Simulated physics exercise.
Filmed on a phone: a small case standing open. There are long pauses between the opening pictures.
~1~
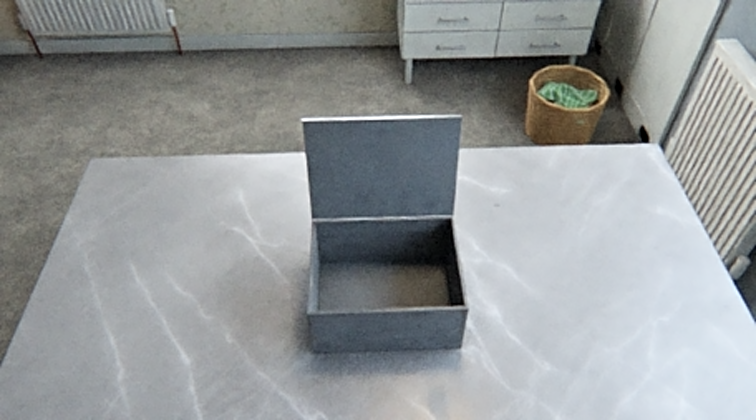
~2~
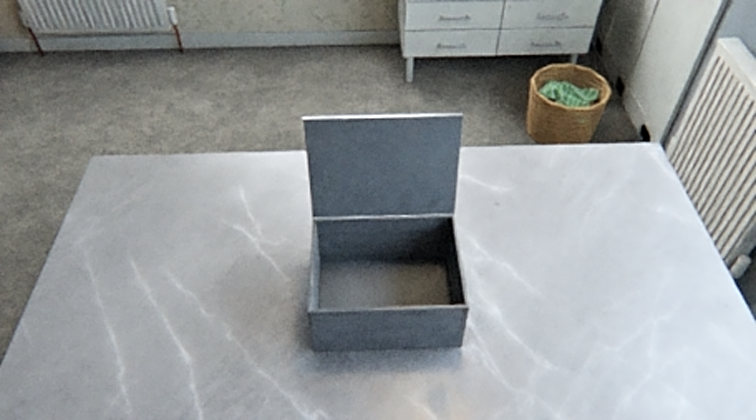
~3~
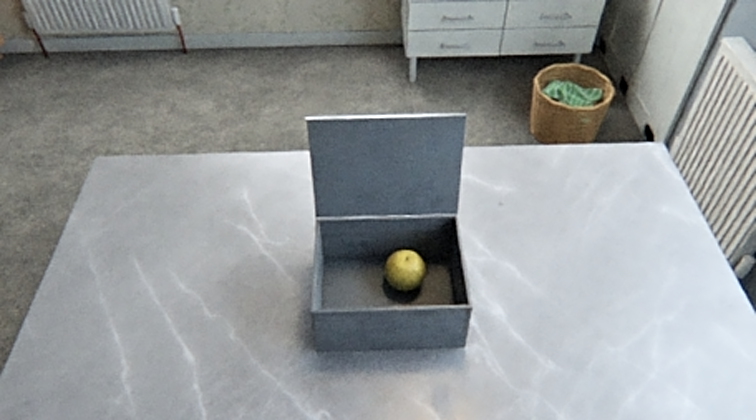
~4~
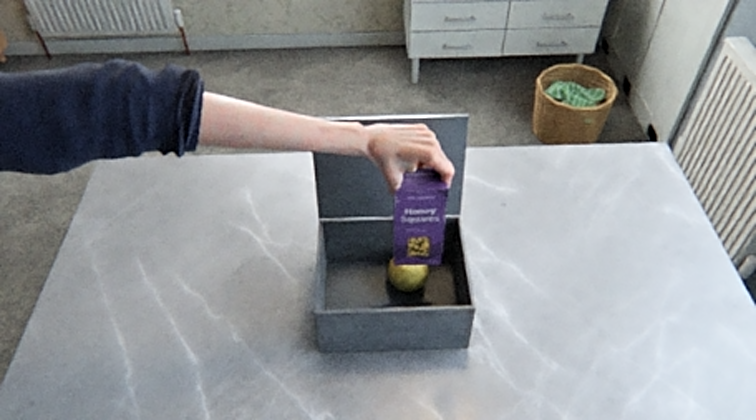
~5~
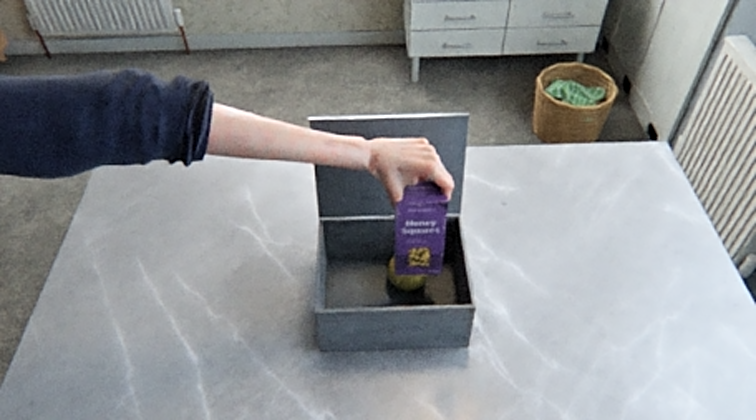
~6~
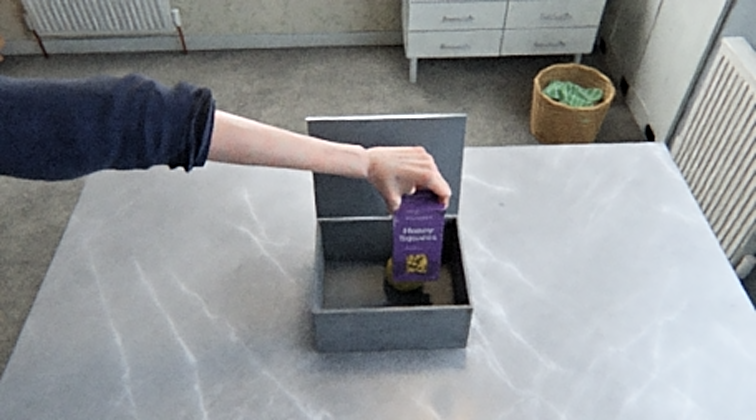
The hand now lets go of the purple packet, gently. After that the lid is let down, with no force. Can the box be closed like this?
Outcome: The lid stays ajar.
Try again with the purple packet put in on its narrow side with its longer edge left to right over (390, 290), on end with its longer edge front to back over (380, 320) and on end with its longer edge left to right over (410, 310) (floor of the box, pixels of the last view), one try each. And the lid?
In the first case it closes; in the second case it will not close; in the third case it stays ajar.
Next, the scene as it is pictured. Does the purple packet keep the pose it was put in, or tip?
It ends up tilted.
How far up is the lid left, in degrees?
Some 16° above the rim.
Then, 0.60 s later than the last frame, purple packet tilted by 30° near (422, 289); yellow apple moved a little.
Then, 1.60 s later than the last frame, lid 60° above the rim; purple packet tilted by 36° near (414, 291); yellow apple moved about its own width.
Then, 1.90 s later than the last frame, lid 17° above the rim; purple packet tilted by 37° near (414, 291); yellow apple moved about its own width.
When it is over, lid 16° above the rim; lying over in the box, purple packet; moved from the start, yellow apple. End places, in pixels of the last picture, purple packet near (414, 288).
